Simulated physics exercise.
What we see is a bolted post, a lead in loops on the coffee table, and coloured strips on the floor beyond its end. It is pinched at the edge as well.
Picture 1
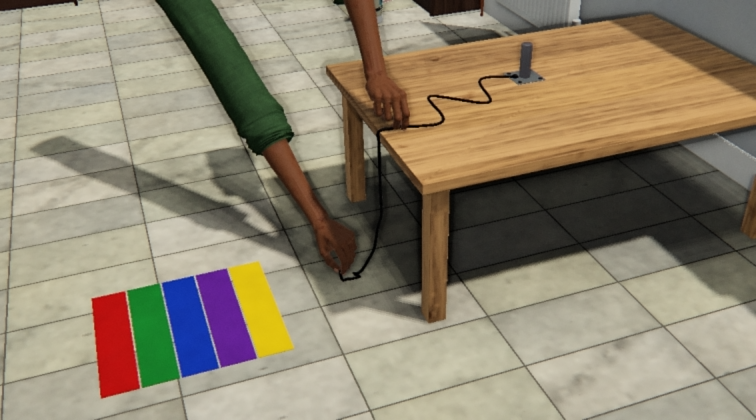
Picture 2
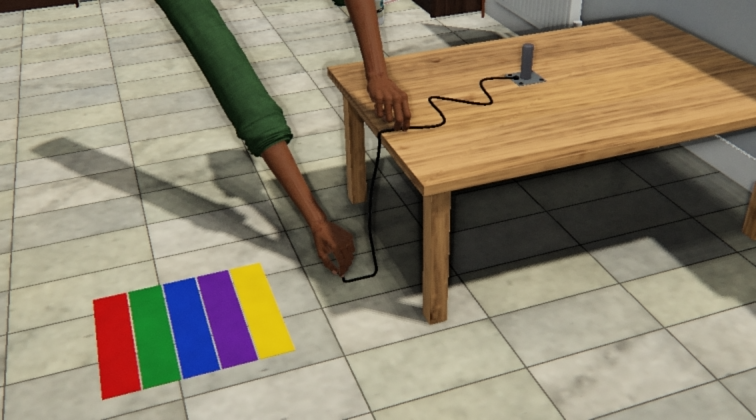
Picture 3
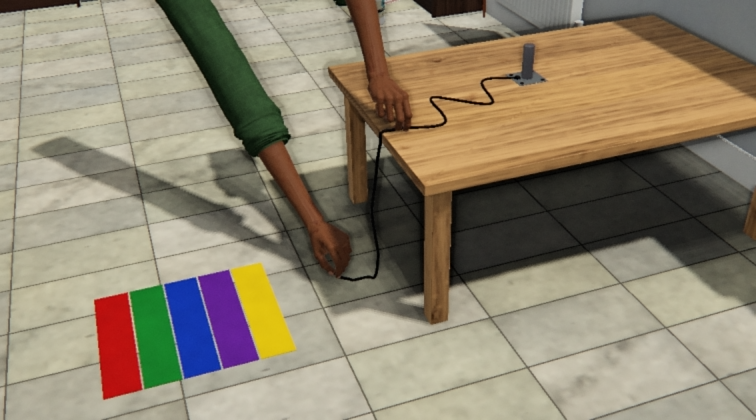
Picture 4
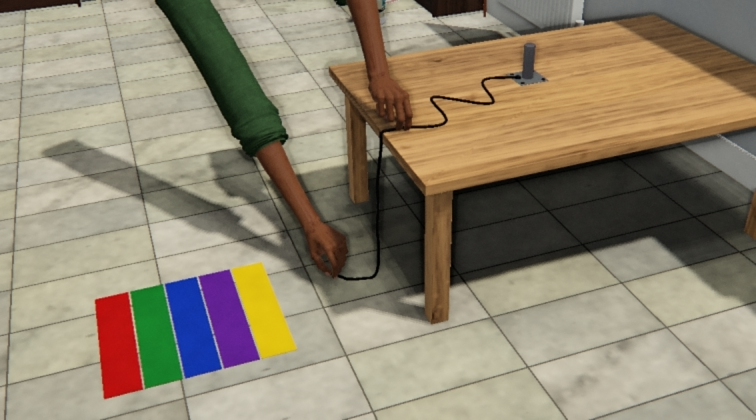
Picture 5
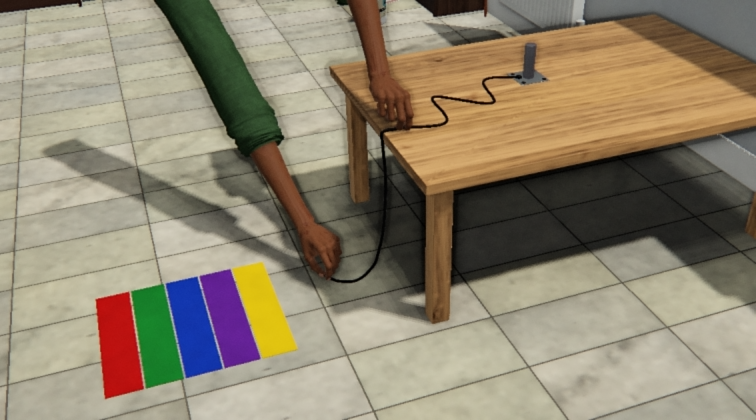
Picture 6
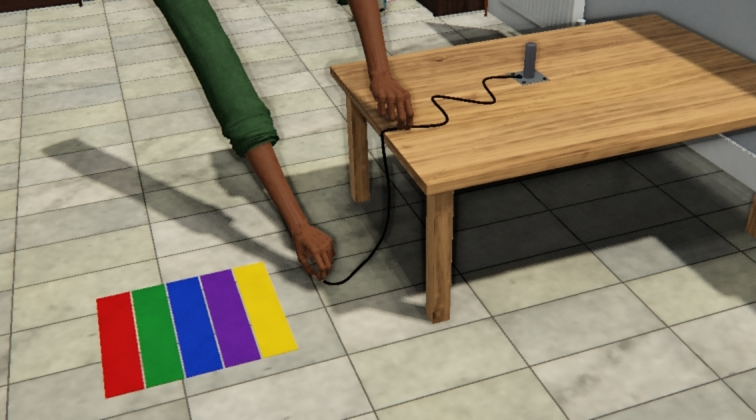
On a tiled floor by a wooden table, a hand slowly draws a black cord's end left while another pinches it above.
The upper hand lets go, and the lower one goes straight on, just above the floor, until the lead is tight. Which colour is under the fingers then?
The red one.
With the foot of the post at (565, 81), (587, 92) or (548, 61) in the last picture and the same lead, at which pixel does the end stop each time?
In that order: (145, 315), (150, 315) and (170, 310).
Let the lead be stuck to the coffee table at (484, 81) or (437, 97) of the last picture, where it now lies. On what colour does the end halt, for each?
One after the other, red; blue.
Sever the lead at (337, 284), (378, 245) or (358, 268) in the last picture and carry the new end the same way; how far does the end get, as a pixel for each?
Near (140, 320), (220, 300) and (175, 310).
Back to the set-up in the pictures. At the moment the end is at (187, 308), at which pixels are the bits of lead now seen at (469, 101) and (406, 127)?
At (424, 105), then (356, 197).
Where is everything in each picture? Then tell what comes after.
In the first picture, end (340, 270); yellow (270, 335); purple (233, 345); blue (196, 354); green (157, 364); red (118, 373).
In the second picture, end (339, 273); lead through (485, 80) (475, 104) (439, 111) (394, 130) (371, 191) (374, 256).
In the third picture, end (335, 274).
In the fourth picture, end (332, 274); lead through (487, 79) (477, 103) (440, 110) (396, 129) (377, 190) (379, 256).
In the fifth picture, end (325, 275).
In the sixth picture, end (319, 277); lead through (488, 79) (478, 102) (441, 110) (397, 129) (389, 188) (373, 253).
Early on, end near (187, 308); over blue.
Midway, end near (140, 319); over green.
At the end of the slack, end near (112, 325); over red. It halts on the red strip.
